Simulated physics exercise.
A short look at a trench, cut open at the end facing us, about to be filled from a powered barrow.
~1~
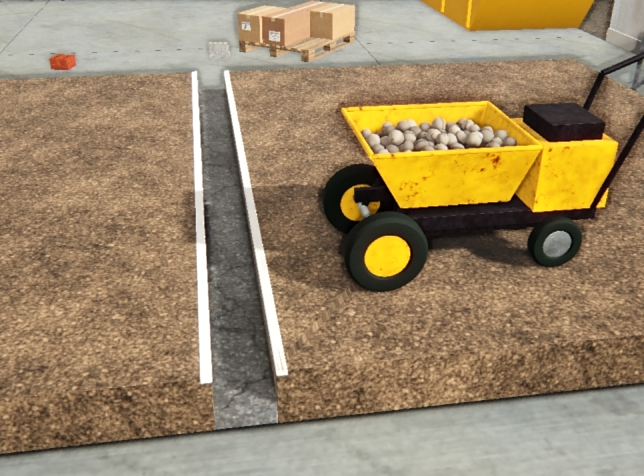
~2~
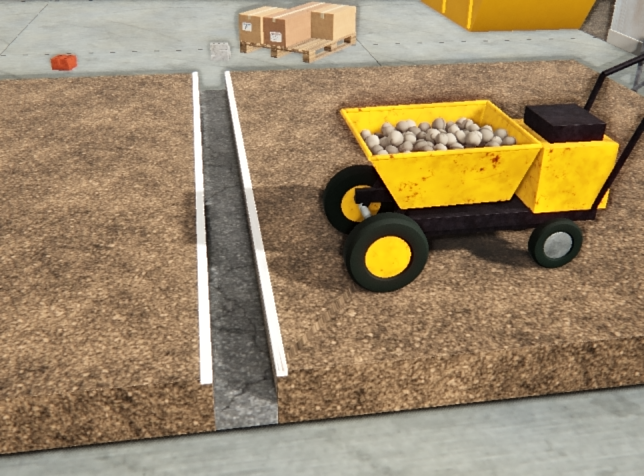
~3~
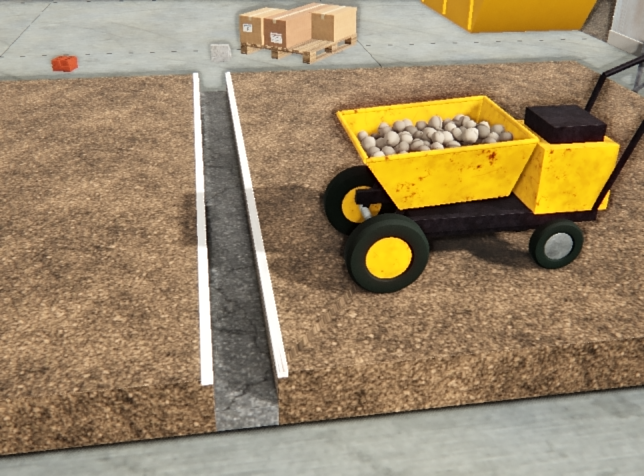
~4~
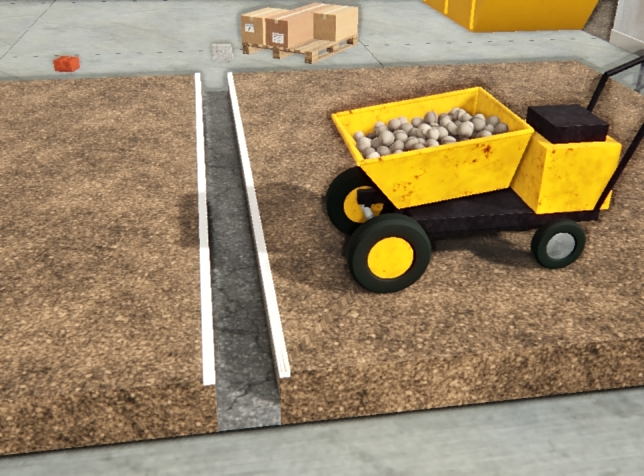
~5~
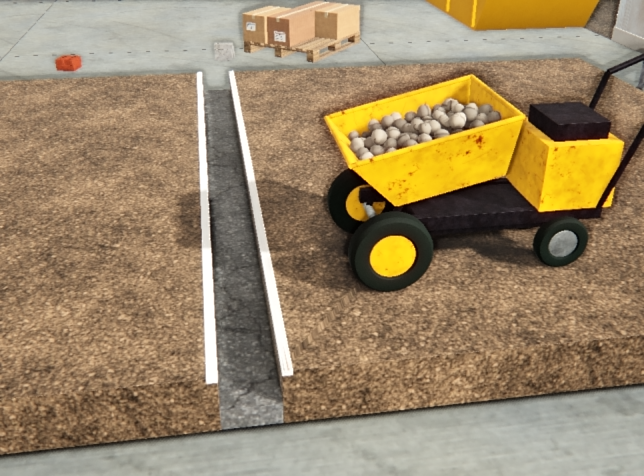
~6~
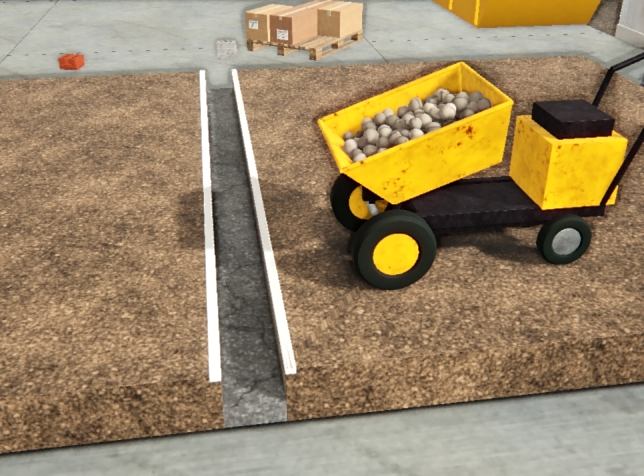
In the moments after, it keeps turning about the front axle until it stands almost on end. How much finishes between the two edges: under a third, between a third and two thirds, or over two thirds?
Between the edges lies more than two thirds of the load.
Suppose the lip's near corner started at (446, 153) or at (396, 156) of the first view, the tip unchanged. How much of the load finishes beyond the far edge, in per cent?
Roughly 0 per cent, and 0 per cent.
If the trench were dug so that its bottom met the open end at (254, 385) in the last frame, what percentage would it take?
Roughly 60 in a hundred.
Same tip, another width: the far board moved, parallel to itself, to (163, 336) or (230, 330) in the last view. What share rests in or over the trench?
First some 100, then 60 per cent.
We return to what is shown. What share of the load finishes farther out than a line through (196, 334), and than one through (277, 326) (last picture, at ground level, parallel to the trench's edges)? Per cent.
Roughly 10 per cent, and 100 per cent.
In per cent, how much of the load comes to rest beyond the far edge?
Close to 10 per cent.
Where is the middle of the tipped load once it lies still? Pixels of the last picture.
At about (241, 278).
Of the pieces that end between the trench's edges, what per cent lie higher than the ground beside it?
Roughly 20 in a hundred.
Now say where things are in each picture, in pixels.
Lip of the skip near (372, 157), level; top of the load near (450, 141), river pebbles; first edge of the trench near (274, 327); far edge near (204, 333), the trench under half as wide as the skip, and about half as deep as wide, in the first picture.
Lip of the skip near (371, 158), level; top of the load near (449, 140), in the second picture.
Lip of the skip near (366, 161), tipped barely; top of the load near (446, 138), in the third picture.
Lip of the skip near (360, 163), tipped a little; top of the load near (452, 130), in the fourth picture.
Lip of the skip near (351, 166), tipped a little; top of the load near (468, 125), in the fifth picture.
Lip of the skip near (343, 171), tipped clearly; top of the load near (460, 114); first edge of the trench near (282, 325); far edge near (213, 331), in the sixth picture.
Shortly afterwards, skip tipped steeply; the whole lot in the skip.
Next, skip tipped right over; the bulk in the skip; only a few short of the trench; near a quarter in or heaped over the trench; only a few beyond it; only a few falling.
Some moments later, skip tipped right over; a little in the skip; only a few short of the trench; the bulk in or heaped over the trench; a little beyond it.
In the end, skip tipped right over; a little short of the trench; the bulk in or heaped over the trench; a little beyond it.
